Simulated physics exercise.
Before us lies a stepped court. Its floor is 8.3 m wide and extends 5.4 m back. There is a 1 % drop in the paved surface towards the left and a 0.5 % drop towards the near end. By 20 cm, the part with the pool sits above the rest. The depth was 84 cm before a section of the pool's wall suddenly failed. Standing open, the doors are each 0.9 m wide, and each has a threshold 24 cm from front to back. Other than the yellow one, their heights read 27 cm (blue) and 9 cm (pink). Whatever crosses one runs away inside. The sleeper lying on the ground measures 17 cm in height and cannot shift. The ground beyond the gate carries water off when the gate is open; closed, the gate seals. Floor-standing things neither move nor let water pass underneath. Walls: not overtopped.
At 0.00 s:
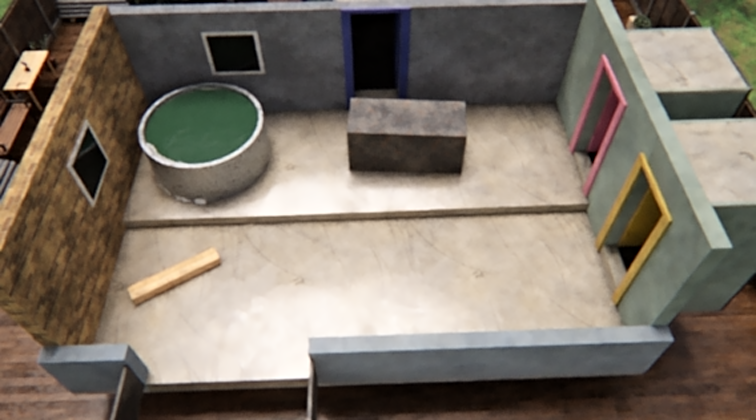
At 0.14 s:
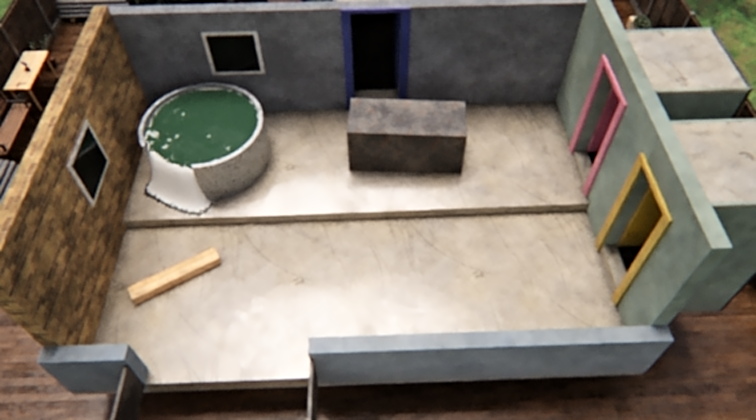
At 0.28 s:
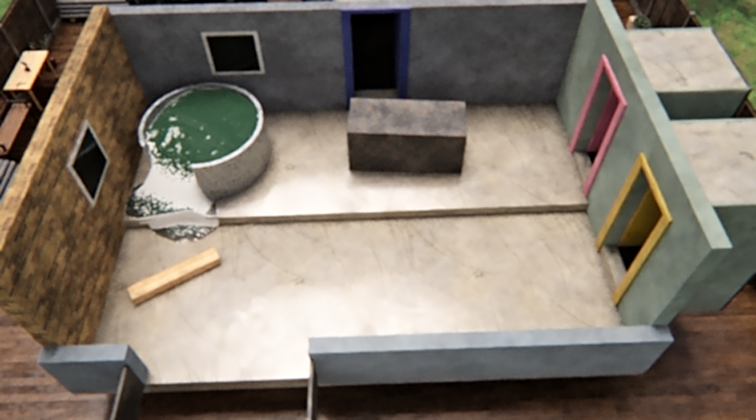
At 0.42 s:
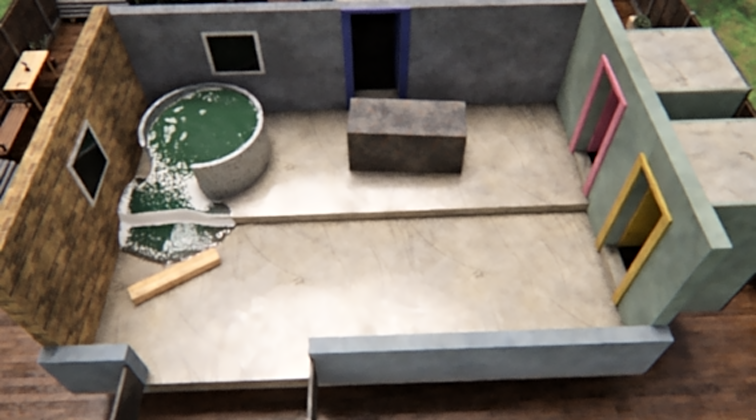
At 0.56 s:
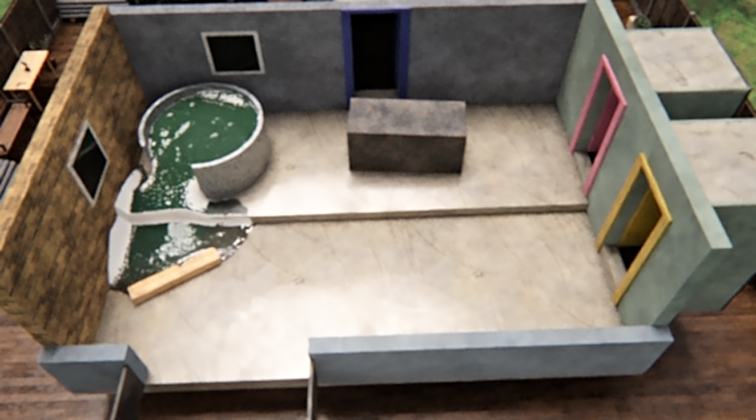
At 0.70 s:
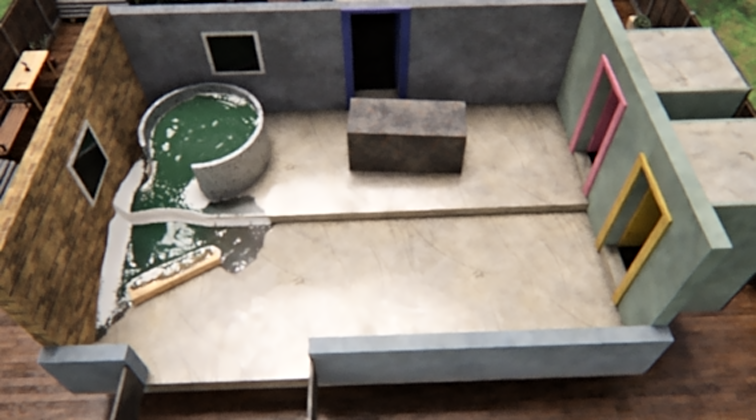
Green water burst from the front of a round pool in the walled court, poured over the low step, and spread around a wooden beam and along the brick wall on the left.
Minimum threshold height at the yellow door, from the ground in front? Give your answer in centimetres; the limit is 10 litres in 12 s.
I would say 11 cm.
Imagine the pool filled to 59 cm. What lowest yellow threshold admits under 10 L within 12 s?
Roughly 6.5 centimetres.
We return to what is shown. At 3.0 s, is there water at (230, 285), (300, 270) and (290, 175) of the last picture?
Those three come out soaked, soaked and bone-dry, in that order.
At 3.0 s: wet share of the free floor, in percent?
The wet part is about 40 per cent.
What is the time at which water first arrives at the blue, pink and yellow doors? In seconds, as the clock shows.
Arrival: Blue not within the 12 s, pink not within the 12 s, yellow 5.0 s.
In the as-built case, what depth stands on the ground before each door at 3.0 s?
Depths in cm: Blue 0, pink 0, yellow 0.
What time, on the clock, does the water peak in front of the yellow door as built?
The level tops out near 7.0 seconds.
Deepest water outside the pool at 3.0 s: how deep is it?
Up to some 40 centimetres, I'd say.
After 1.4 s water covers 20 % of the floor, deepest (76 cm) near (87, 371); it has not reached the yellow door.
After 3.0 s water covers 40 % of the floor, deepest (40 cm) near (87, 371); it has not reached the yellow door.
After 12.0 s water covers 60 % of the floor, deepest (12 cm) near (306, 253); 9 cm at the yellow door, 0 litres in over its 19 cm threshold.
At the yellow door as built, the water arrived by 5.0 s and peaked near 17 cm at 7.0 s.
With a threshold of 10 cm, 17 litres would have come in within the 12 s; with 13.5 cm, 4 litres. So under 10 litres takes about 11 cm.
